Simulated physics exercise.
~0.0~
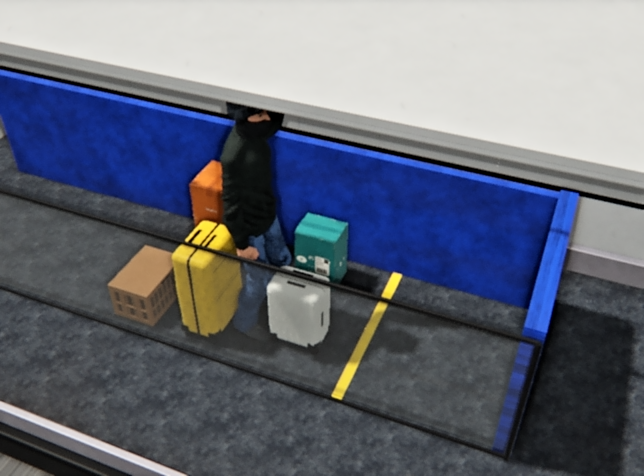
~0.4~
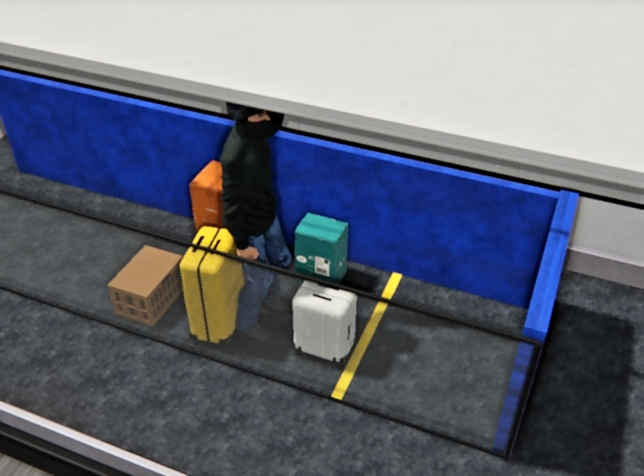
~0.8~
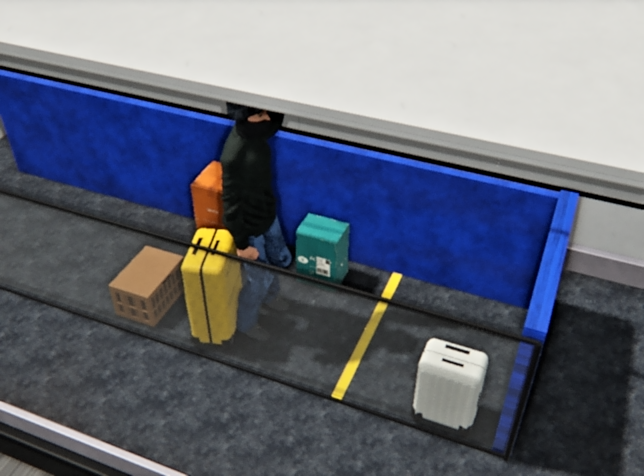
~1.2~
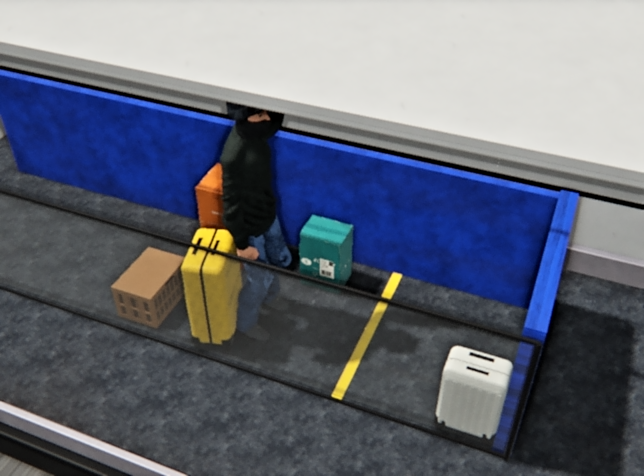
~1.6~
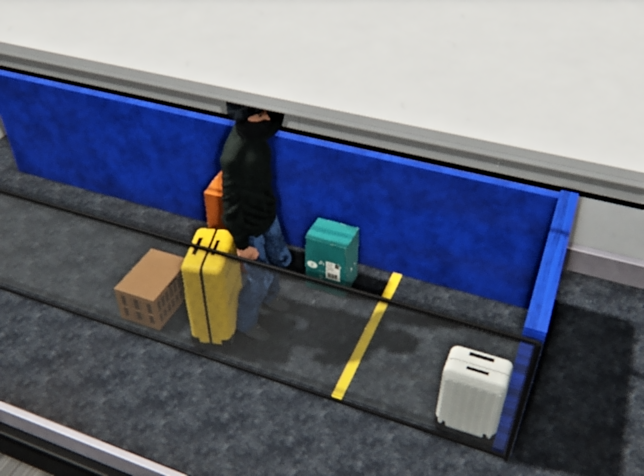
A small white wheeled case stands in a blue-walled luggage bay, seen from above at an angle, just left of a yellow line on the grey floor. To its left are a big yellow case and a brown crate, with an orange bag and a teal pack behind, and a person in dark clothes stands among them. The white case rolls right, crosses the line and halts upright near the right end, while the yellow case shifts slightly and stops. Then the orange bag, teal pack and crate creep a little right, all staying upright short of the line, as the person stays put.
